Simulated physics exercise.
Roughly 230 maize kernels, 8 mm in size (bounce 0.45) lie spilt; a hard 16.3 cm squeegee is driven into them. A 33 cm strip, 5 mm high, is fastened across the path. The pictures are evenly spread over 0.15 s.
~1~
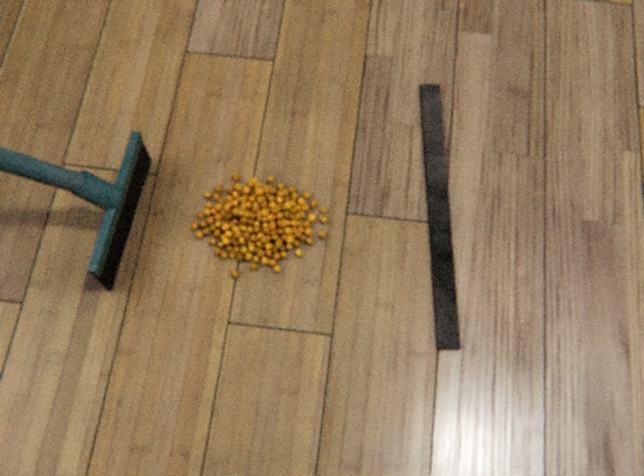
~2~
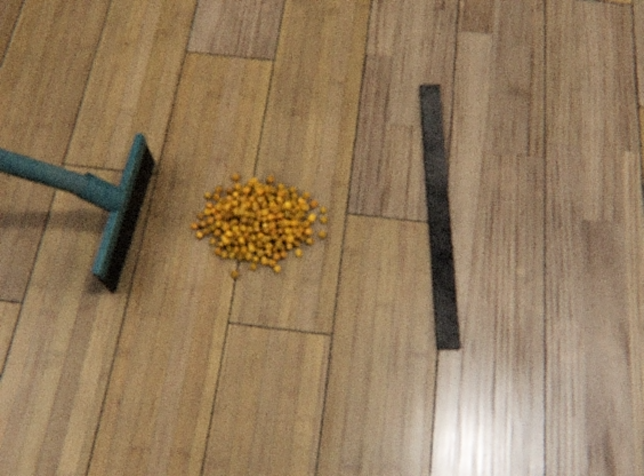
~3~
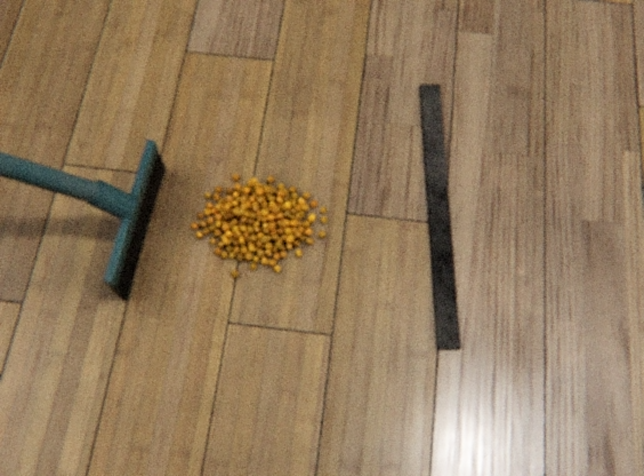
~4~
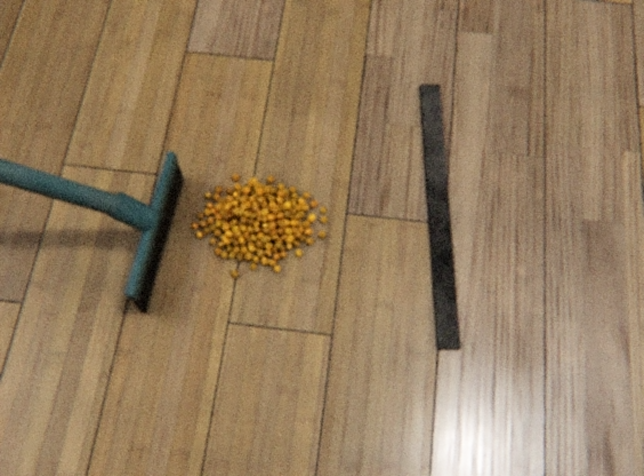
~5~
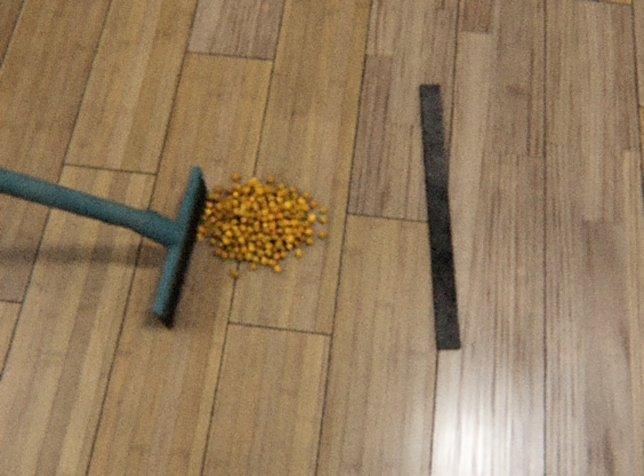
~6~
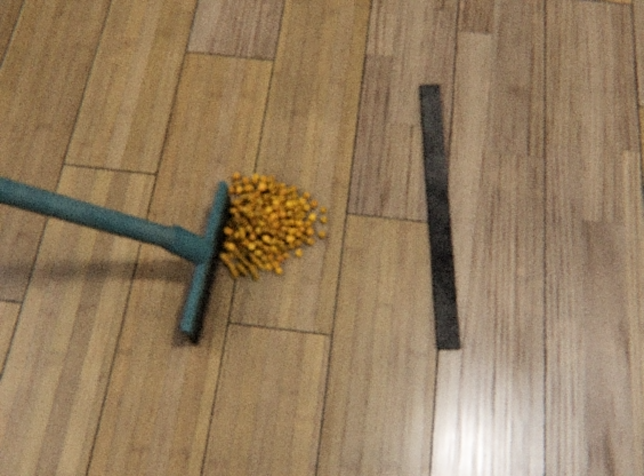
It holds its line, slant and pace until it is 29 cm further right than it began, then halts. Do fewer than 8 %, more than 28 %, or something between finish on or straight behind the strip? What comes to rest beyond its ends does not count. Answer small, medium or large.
On or straight behind the strip: Small.
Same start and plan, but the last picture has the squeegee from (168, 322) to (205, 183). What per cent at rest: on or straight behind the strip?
Over 0.
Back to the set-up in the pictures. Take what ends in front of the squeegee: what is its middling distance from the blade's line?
Some 7 cm.
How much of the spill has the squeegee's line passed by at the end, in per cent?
Some 55 per cent.
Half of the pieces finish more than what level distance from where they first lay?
About 12 cm.
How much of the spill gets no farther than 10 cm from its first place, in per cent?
Roughly 45 per cent.
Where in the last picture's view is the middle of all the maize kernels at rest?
At about (377, 241).
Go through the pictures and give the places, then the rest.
Squeegee from (96, 271) to (137, 140); moved 0.0 cm; pieces shifted so far, 0; middle of the spill at (260, 218); strip at (439, 206), in the first frame.
Squeegee from (100, 274) to (141, 142); moved 0.5 cm; pieces shifted so far, 0; middle of the spill at (260, 218), in the second frame.
Squeegee from (112, 281) to (152, 148); moved 2.0 cm; pieces shifted so far, 0; middle of the spill at (260, 218), in the third frame.
Squeegee from (133, 295) to (172, 160); moved 4.7 cm; pieces shifted so far, 0; middle of the spill at (260, 218), in the fourth frame.
Squeegee from (160, 312) to (198, 174); moved 8.1 cm; pieces shifted so far, 3; middle of the spill at (260, 218), in the fifth frame.
Squeegee from (188, 329) to (224, 189); moved 11.5 cm; pieces shifted so far, 164; middle of the spill at (265, 217); strip at (439, 206), in the sixth frame.
Then, 0.15 s after the last picture, squeegee 28 cm from its start, spill 21 cm wide; elsewhere 100 %.
Then, 0.30 s after the last picture, squeegee 32 cm from its start, spill 26 cm wide; on or straight behind the strip 5 %, elsewhere 95 %.
Then, 0.43 s after the last picture, squeegee 32 cm from its start, spill 28 cm wide; on or straight behind the strip 5 %, elsewhere 95 %.
In the end, on or straight behind the strip 5 %, elsewhere 95 %.
